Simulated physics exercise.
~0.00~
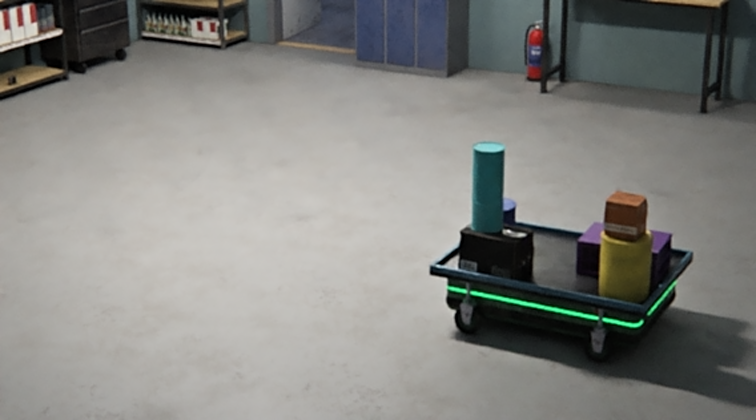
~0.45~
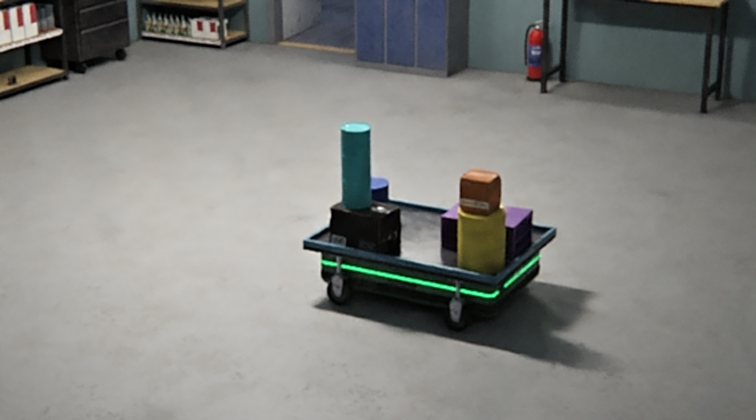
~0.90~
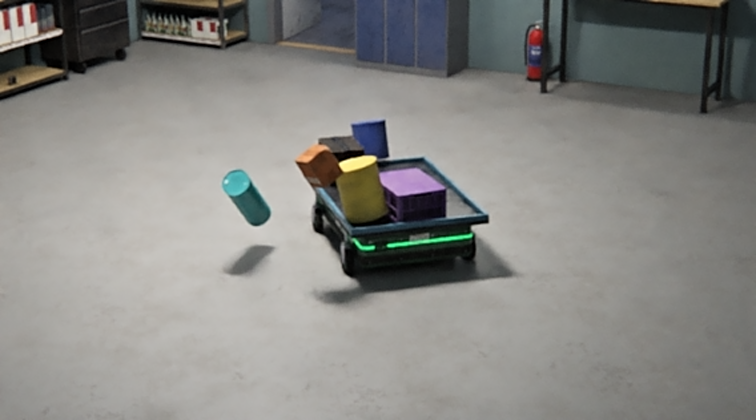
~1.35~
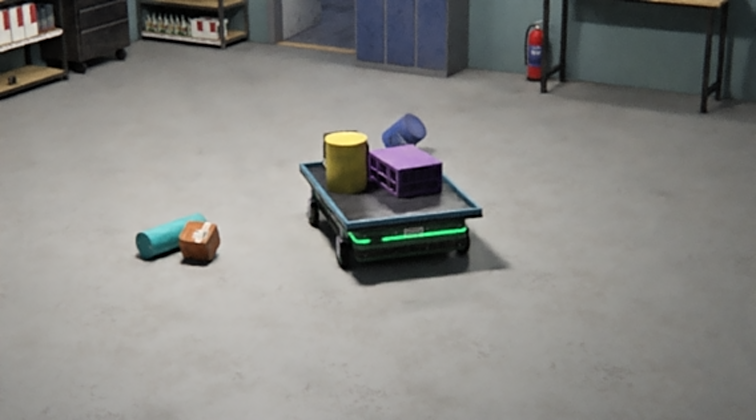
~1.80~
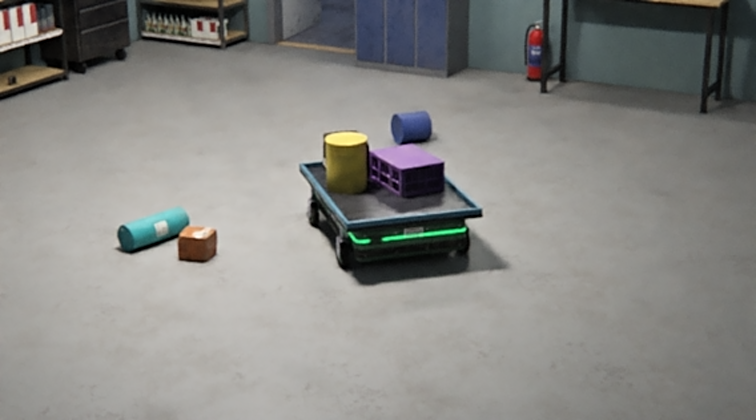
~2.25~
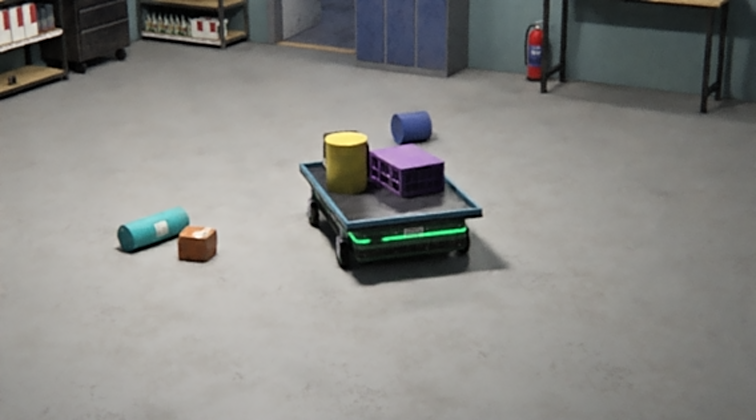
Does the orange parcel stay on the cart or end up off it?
The orange parcel ends up off the cart, lying on the floor beside the turquoise canister.
